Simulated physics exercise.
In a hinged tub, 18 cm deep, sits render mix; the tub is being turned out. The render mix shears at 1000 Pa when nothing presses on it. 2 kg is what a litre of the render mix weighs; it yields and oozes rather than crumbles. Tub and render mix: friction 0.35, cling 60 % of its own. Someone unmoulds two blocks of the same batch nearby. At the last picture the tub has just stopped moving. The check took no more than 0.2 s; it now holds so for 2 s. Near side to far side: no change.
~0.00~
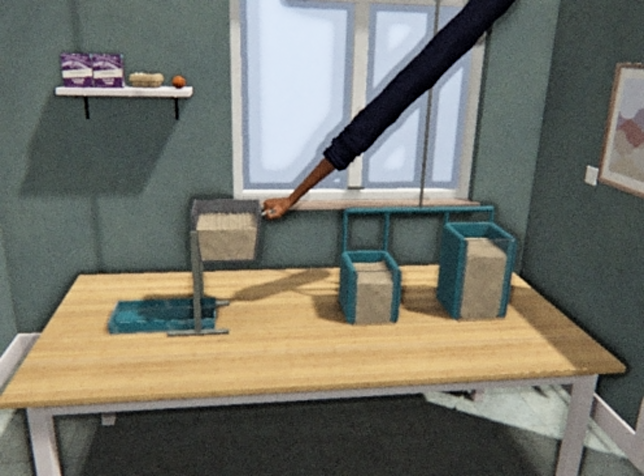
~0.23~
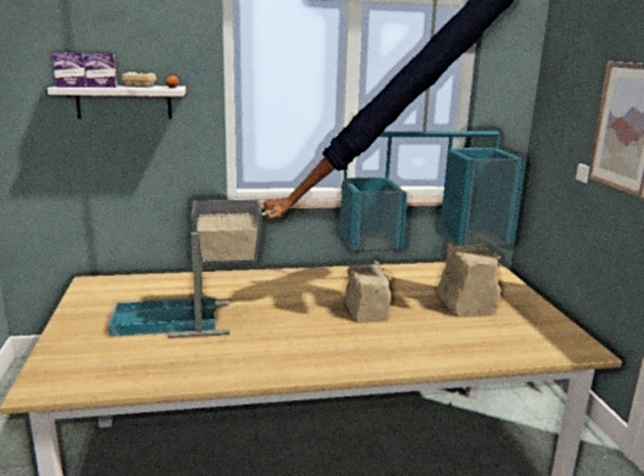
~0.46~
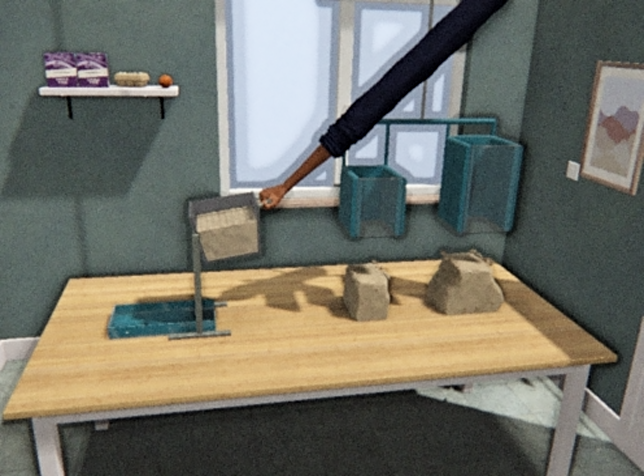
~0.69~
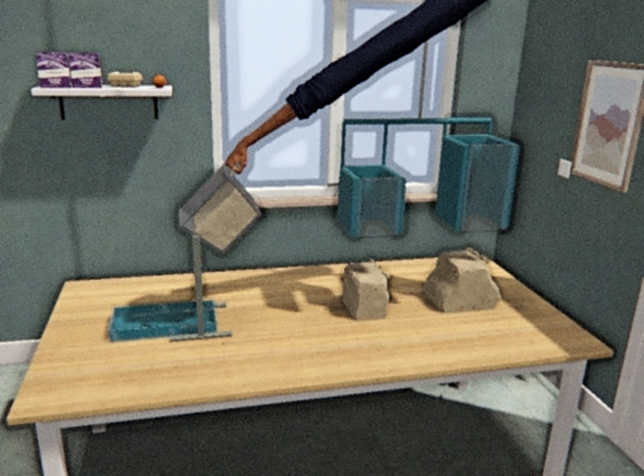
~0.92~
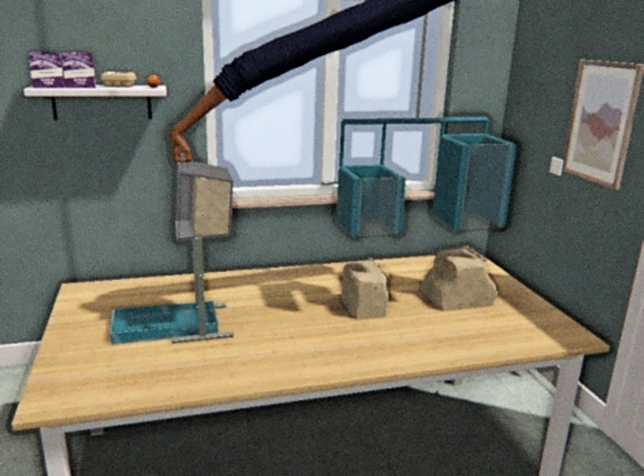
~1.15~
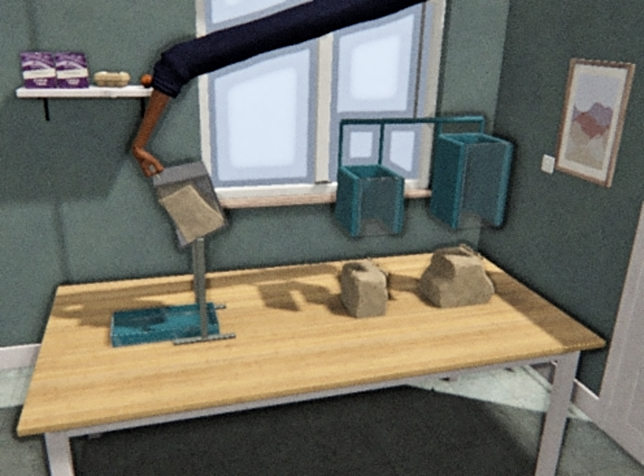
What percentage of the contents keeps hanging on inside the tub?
Near 0 %.
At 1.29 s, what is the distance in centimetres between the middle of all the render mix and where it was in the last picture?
The distance comes to some 9 cm.
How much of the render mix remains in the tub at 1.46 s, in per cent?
The tub holds some 4 % at that moment.
By 1.29 s, the tub is at 108 degrees and holds 54 %.
By 1.46 s, the tub is at 108 degrees and holds 4 %.
By 1.63 s, the tub is at 108 degrees and holds 0 %.
By 1.80 s, the tub is at 108 degrees and holds 0 %.
By 3.15 s, at the end, the tub is at 108 degrees and holds 0 %.
